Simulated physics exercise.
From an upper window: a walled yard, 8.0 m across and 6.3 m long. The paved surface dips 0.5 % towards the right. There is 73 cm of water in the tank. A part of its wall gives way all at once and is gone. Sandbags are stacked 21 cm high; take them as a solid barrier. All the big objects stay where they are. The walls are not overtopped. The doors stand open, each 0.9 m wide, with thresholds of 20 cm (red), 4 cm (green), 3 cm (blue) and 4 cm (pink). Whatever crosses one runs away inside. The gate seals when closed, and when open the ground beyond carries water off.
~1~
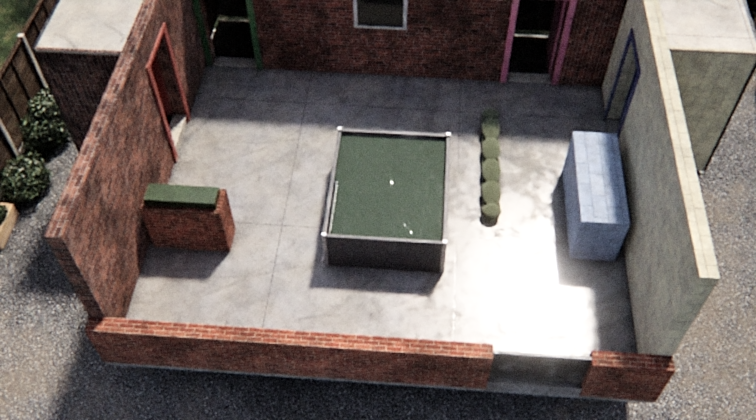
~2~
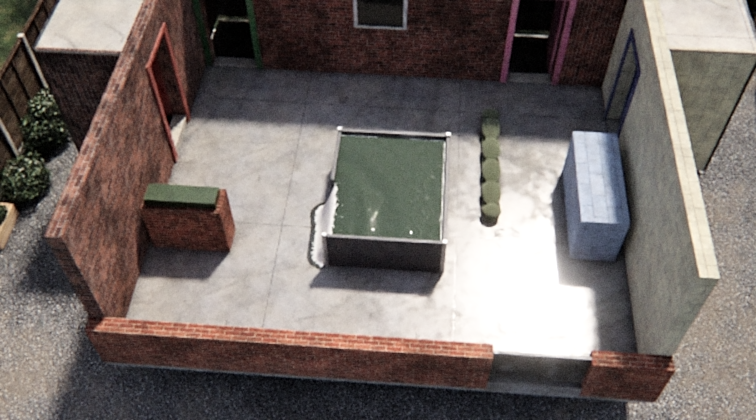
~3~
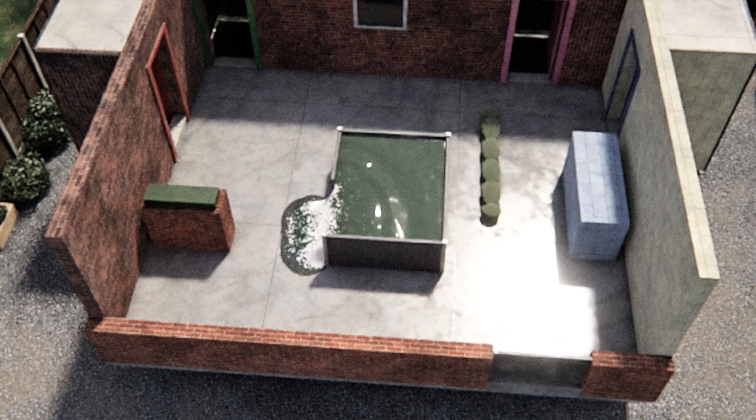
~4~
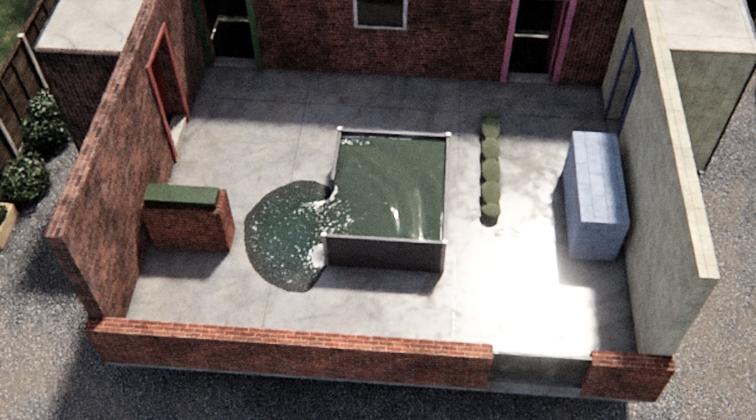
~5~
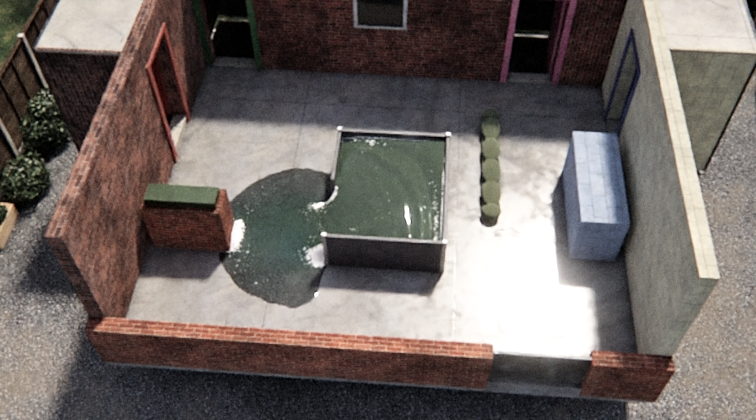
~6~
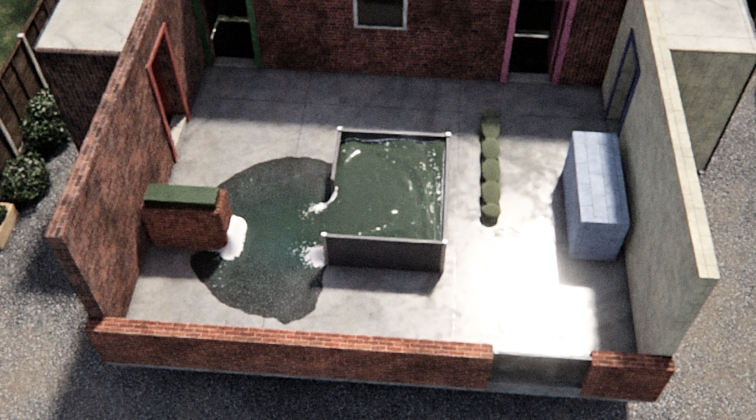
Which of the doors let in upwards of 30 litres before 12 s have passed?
Within that time: At the red door it does not reach the limit; at the green door it exceeds the limit; at the blue door it stays under the limit; at the pink door it stays under the limit.
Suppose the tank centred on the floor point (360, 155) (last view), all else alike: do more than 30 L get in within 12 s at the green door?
Against that limit: Green over.
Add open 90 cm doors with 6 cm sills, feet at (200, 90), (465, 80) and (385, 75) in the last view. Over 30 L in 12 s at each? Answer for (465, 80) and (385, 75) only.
In that order: Below, below.
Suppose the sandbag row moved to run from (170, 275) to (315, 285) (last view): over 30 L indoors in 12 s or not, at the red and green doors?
Then: Red not over, green over.
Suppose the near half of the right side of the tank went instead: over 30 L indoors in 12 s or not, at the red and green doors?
Then: Red not over, green under.
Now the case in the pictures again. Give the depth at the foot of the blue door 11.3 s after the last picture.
Roughly 5.5 cm deep.
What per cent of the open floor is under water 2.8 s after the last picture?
About 35 per cent.
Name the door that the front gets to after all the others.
The blue one.
Then, 0.7 s after the last picture water covers 25 % of the floor and is deepest (44 cm) near (246, 243); red door 6 cm at the sill, 0 L in, green door not reached, blue door not reached, pink door not reached.
Then, 1.5 s after the last picture water covers 25 % of the floor and is deepest (44 cm) near (120, 340); red door 21 cm at the sill, 0 L in, green door not reached, blue door not reached, pink door not reached.
Then, 2.8 s after the last picture water covers 35 % of the floor and is deepest (31 cm) near (147, 255); red door 15 cm at the sill, 2 L in, green door 15 cm at the sill, 95 L in, blue door not reached, pink door not reached.
Then, 6.3 s after the last picture water covers 75 % of the floor and is deepest (17 cm) near (154, 343); red door 6 cm at the sill, 2 L in, green door 14 cm at the sill, 360 L in, blue door not reached, pink door 1 cm at the sill, 0 L in.
Then, 11.3 s after the last picture water covers 95 % of the floor and is deepest (10 cm) near (590, 266); red door 5 cm at the sill, 2 L in, green door 8 cm at the sill, 458 L in, blue door 5 cm at the sill, 10 L in, pink door 4 cm at the sill, 0 L in.
